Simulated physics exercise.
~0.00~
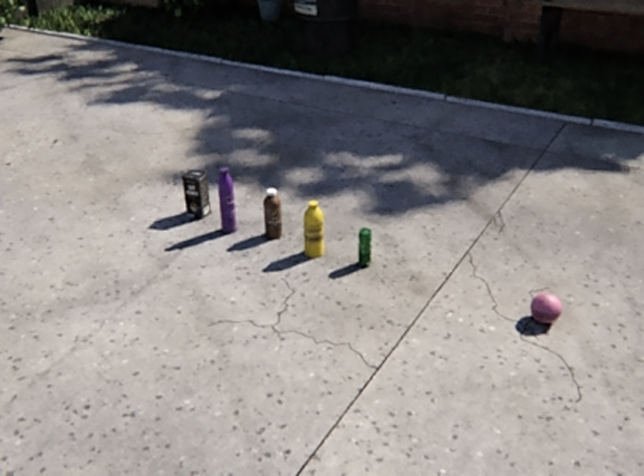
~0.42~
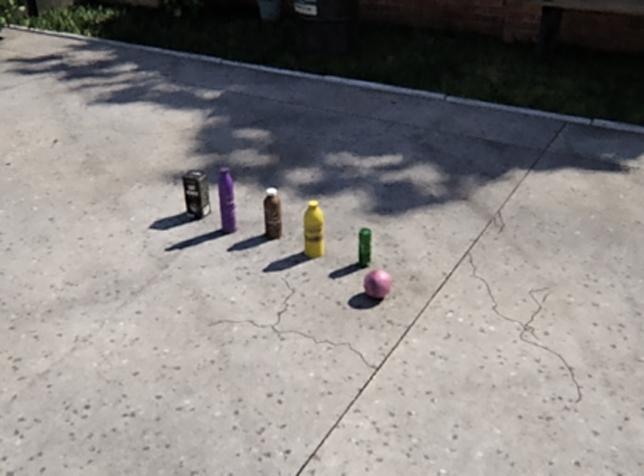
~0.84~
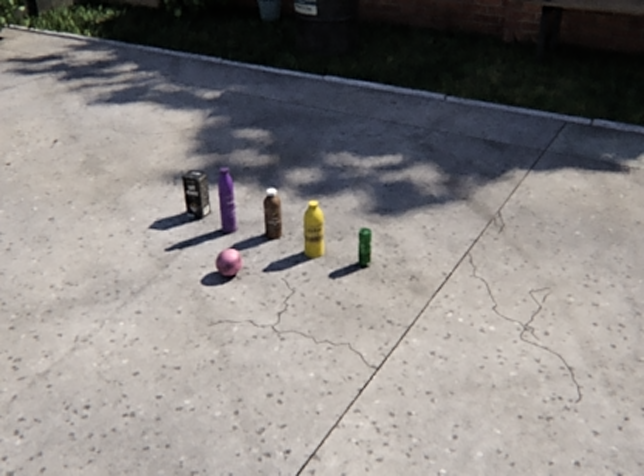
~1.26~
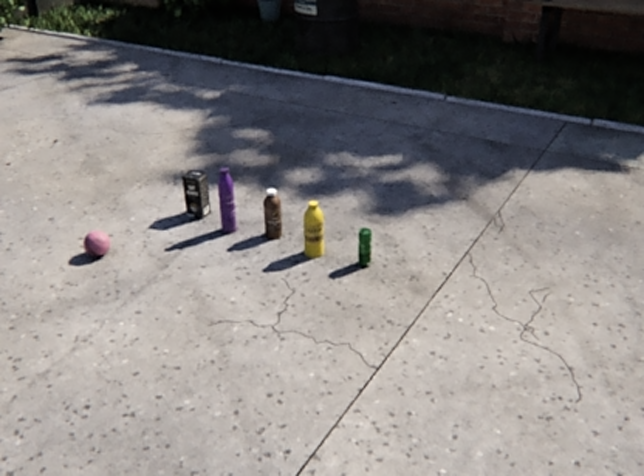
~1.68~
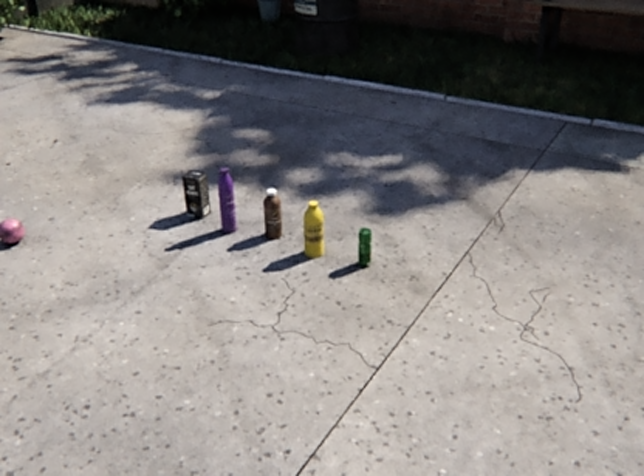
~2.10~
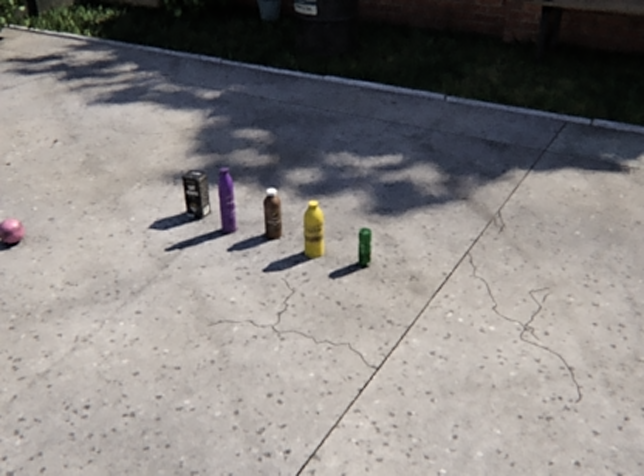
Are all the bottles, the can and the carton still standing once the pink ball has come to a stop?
Yes, all five are still upright in their places. The ball passes in front of the row and none of them falls.
